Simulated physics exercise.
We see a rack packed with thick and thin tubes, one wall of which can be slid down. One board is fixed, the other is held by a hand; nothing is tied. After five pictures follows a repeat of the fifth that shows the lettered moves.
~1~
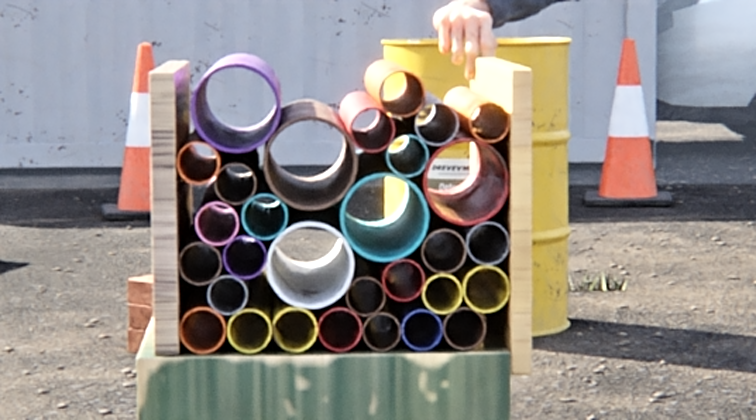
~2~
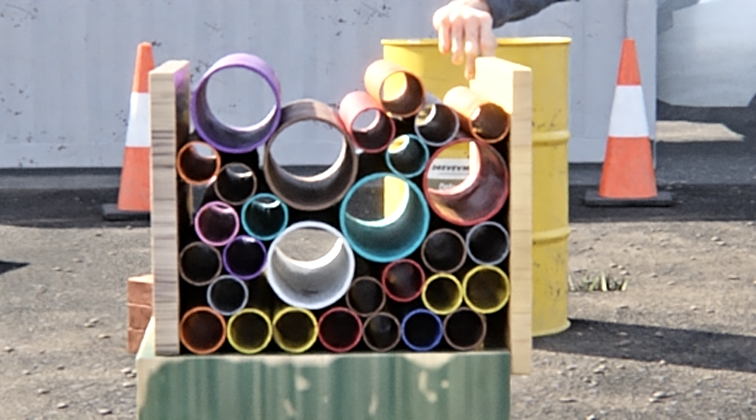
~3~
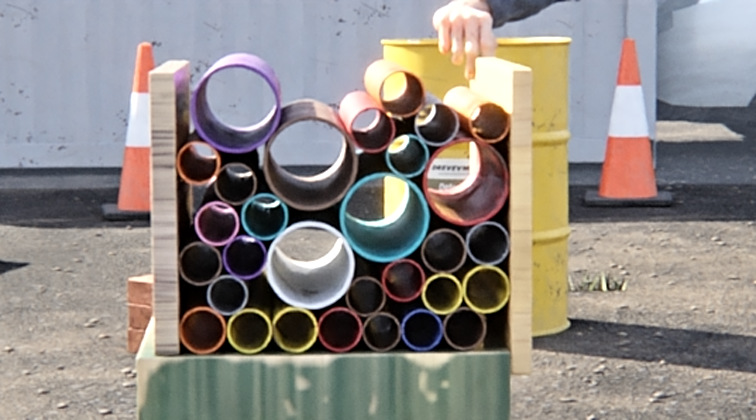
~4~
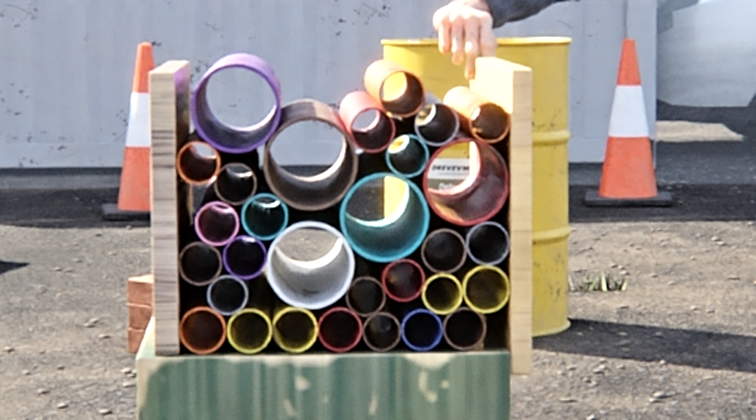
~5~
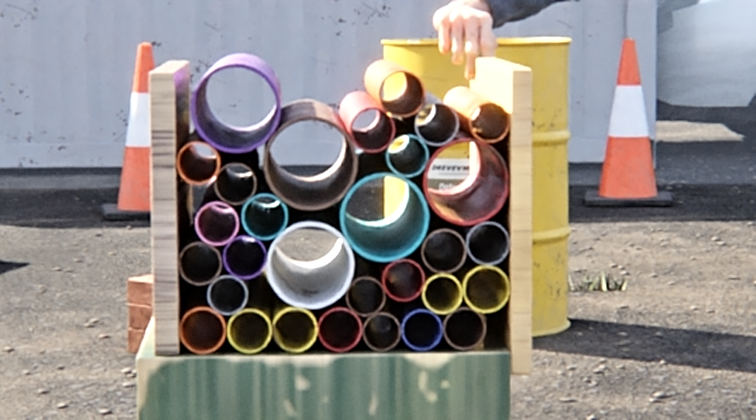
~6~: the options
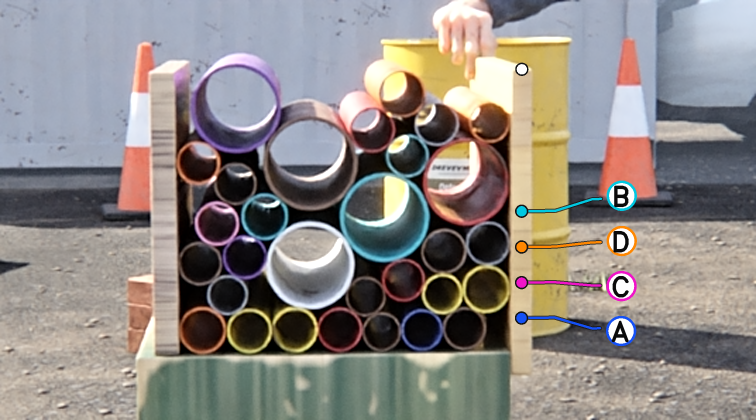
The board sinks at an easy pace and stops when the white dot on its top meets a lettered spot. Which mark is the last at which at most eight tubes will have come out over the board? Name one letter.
Slide it to C.
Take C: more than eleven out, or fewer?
Fewer than eleven.
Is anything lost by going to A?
Yes.
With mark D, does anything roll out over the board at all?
Yes.
On the marked copy, A at (522, 318); B at (522, 212); C at (522, 282); D at (522, 247); the white dot at (522, 69).
Taking C. A third of the way, top of the board (511, 167).
Two thirds of the way, top of the board (511, 275).
When it is over, top of the board (511, 281), about five out over the board.
As for the rest, A more than eight out over the board; B one out over the board; D one out over the board.
